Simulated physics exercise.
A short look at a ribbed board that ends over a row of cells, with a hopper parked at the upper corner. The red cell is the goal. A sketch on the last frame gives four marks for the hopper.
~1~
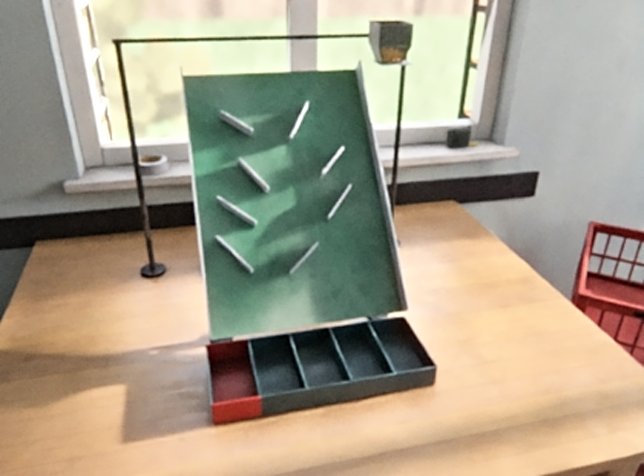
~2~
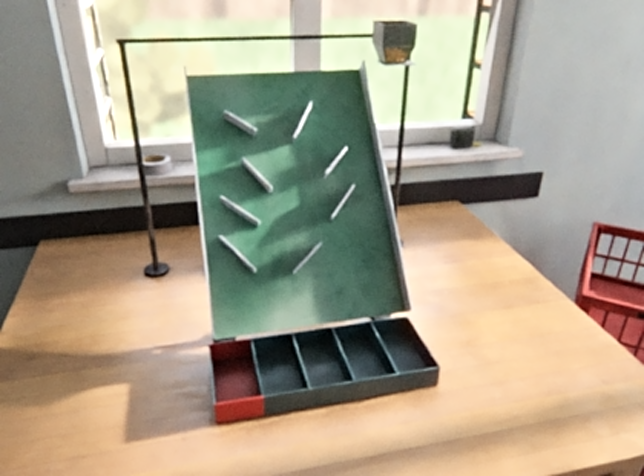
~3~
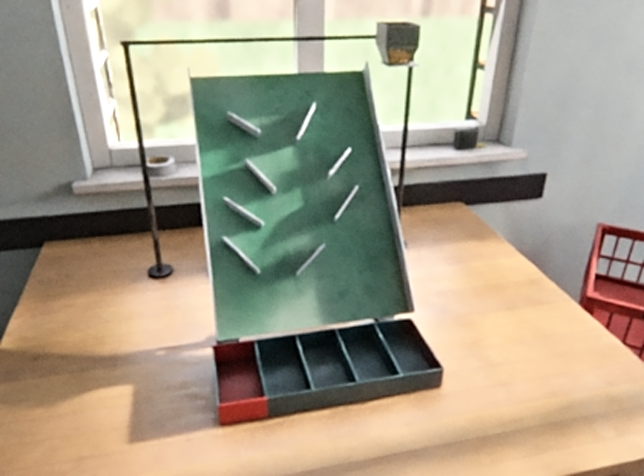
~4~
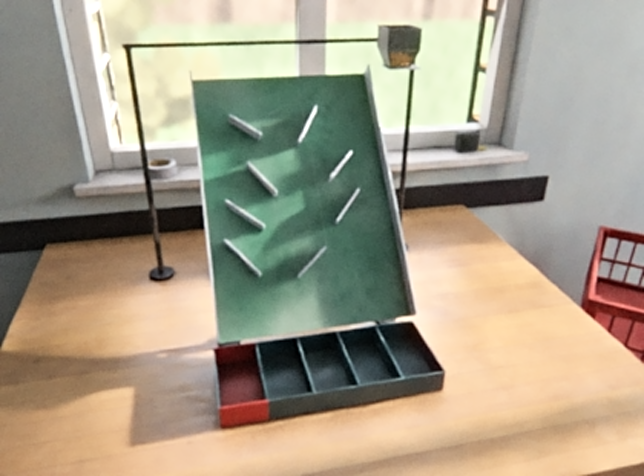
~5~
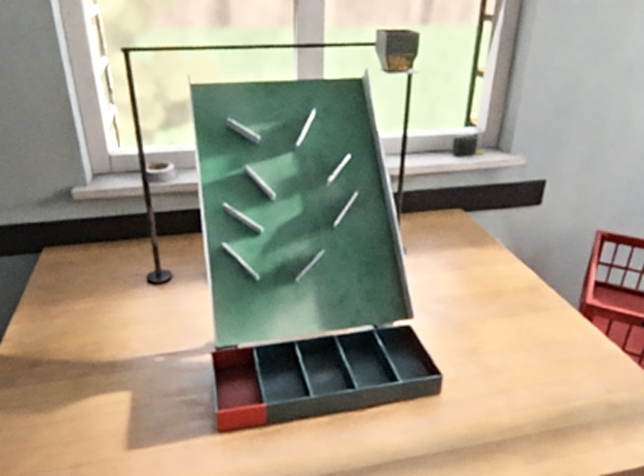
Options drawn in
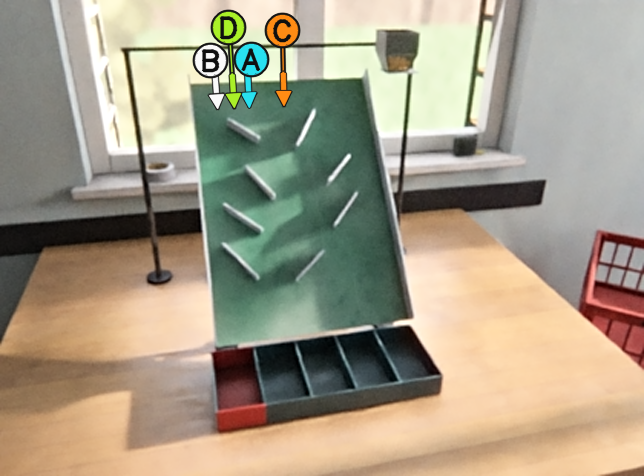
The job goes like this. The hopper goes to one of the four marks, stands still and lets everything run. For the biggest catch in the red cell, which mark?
Use mark B.
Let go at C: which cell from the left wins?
The second.
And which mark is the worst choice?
Mark C.
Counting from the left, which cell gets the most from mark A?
The second from the left.
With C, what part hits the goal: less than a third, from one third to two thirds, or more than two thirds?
Mark C gives less than a third.
On the marked copy, mark A meets the board at (249, 102); mark B meets the board at (217, 103); mark C meets the board at (283, 100); mark D meets the board at (234, 102).
With A, about a quarter in the red cell, most in other cells, a stray few outside the box.
With B, about half in the red cell, about a third in other cells, a small part outside the box.
With C, a small part in the red cell, most in other cells, a small part outside the box.
With D, about a third in the red cell, about two thirds in other cells, a stray few outside the box.
